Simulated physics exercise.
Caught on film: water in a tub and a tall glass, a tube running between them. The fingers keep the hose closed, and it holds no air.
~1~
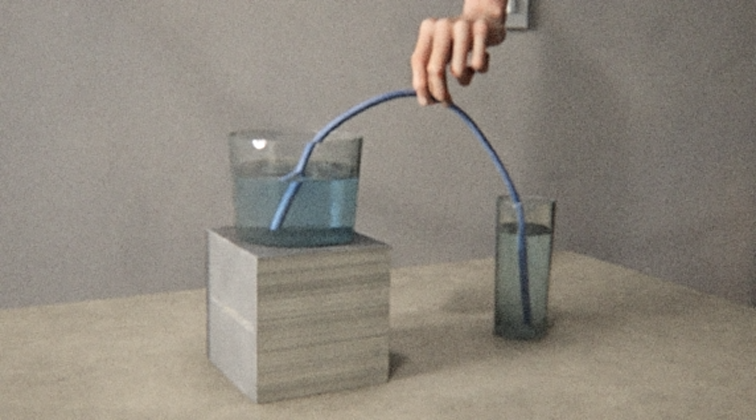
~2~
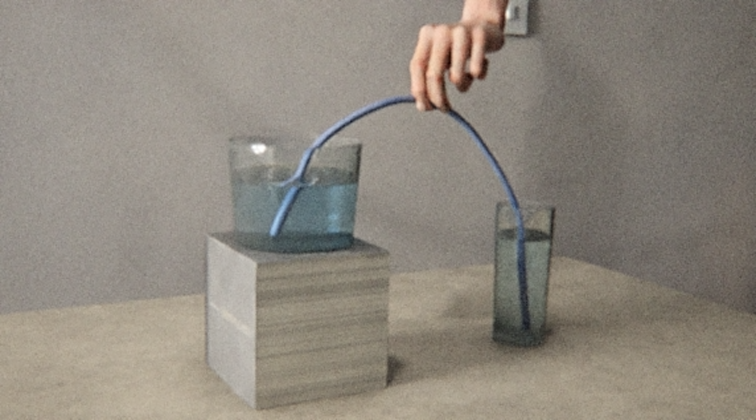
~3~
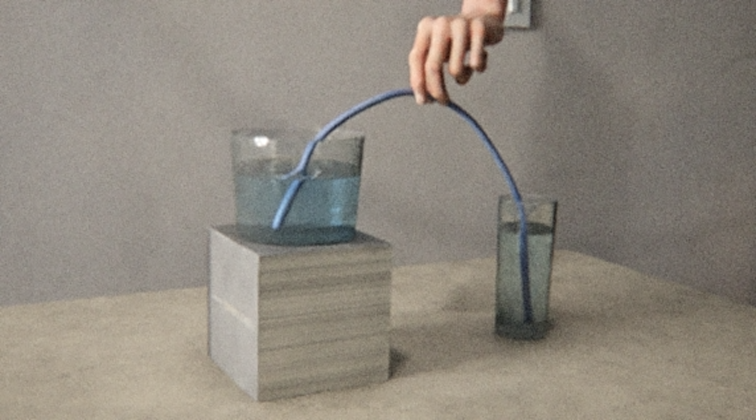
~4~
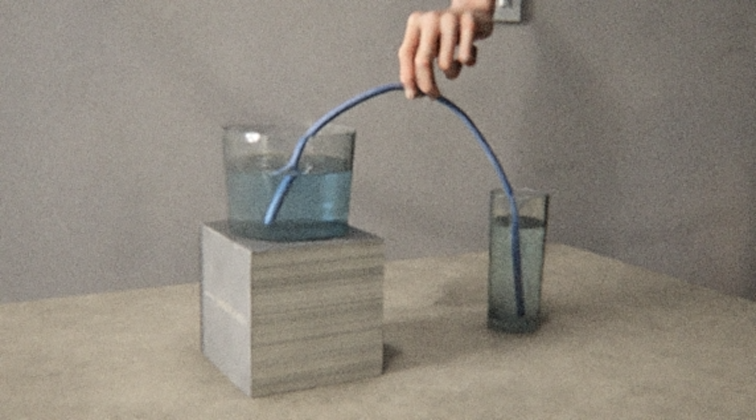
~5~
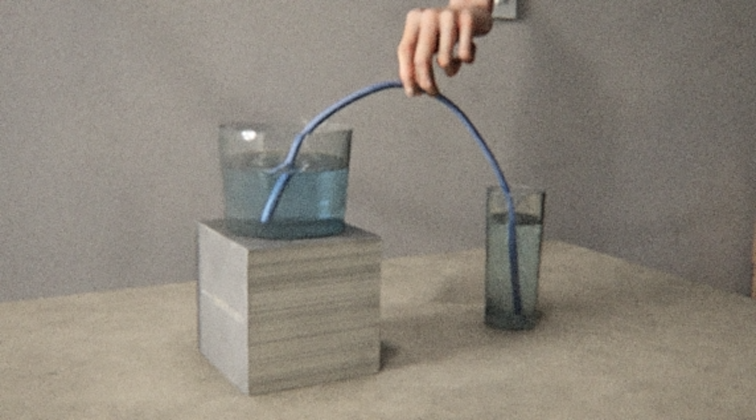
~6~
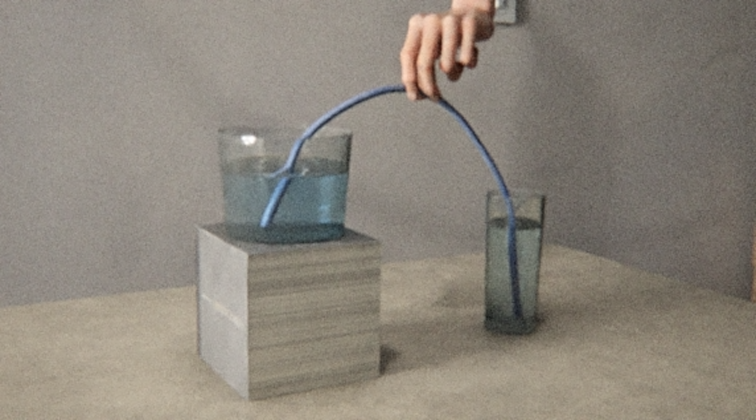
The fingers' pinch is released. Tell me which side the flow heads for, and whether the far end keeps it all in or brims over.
Water goes: The right side; receiving: Brims over.
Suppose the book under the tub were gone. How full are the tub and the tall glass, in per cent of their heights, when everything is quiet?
Levels: First 75 %, second 45 %.
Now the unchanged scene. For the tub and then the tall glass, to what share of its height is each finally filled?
First 20 %, second 100 %.
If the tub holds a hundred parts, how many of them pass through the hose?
Result: Approximately 70 per cent.
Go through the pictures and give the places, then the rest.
In the first picture, the hose is pinched; tub (296, 185) about two thirds full, up on the book; tall glass (523, 264) about three quarters full, on the top itself.
The second picture shows nothing flows; tub about two thirds full, surface at (295, 178); tall glass about three quarters full, surface at (524, 237).
The third picture shows fingers on the hose; tub (297, 183) about two thirds full; tall glass (524, 264) about three quarters full.
The fourth picture shows still shut; tub about two thirds full, surface at (289, 167); tall glass about three quarters full, surface at (518, 224).
In the fifth picture, the hose is pinched; tub (285, 177) about two thirds full, up on the book; tall glass (513, 255) about three quarters full, on the top itself.
The sixth picture shows nothing flows; tub about two thirds full, surface at (285, 169); tall glass about three quarters full, surface at (515, 225).
Soon after, the tub is about half full; the tall glass is full to the brim; some has gone over the lower rim.
Later, the tub is about a quarter full; the tall glass is full to the brim; some has gone over the lower rim.
In the end, the tub is about a quarter full; the tall glass is full to the brim; some has gone over the lower rim; the two surfaces are level.
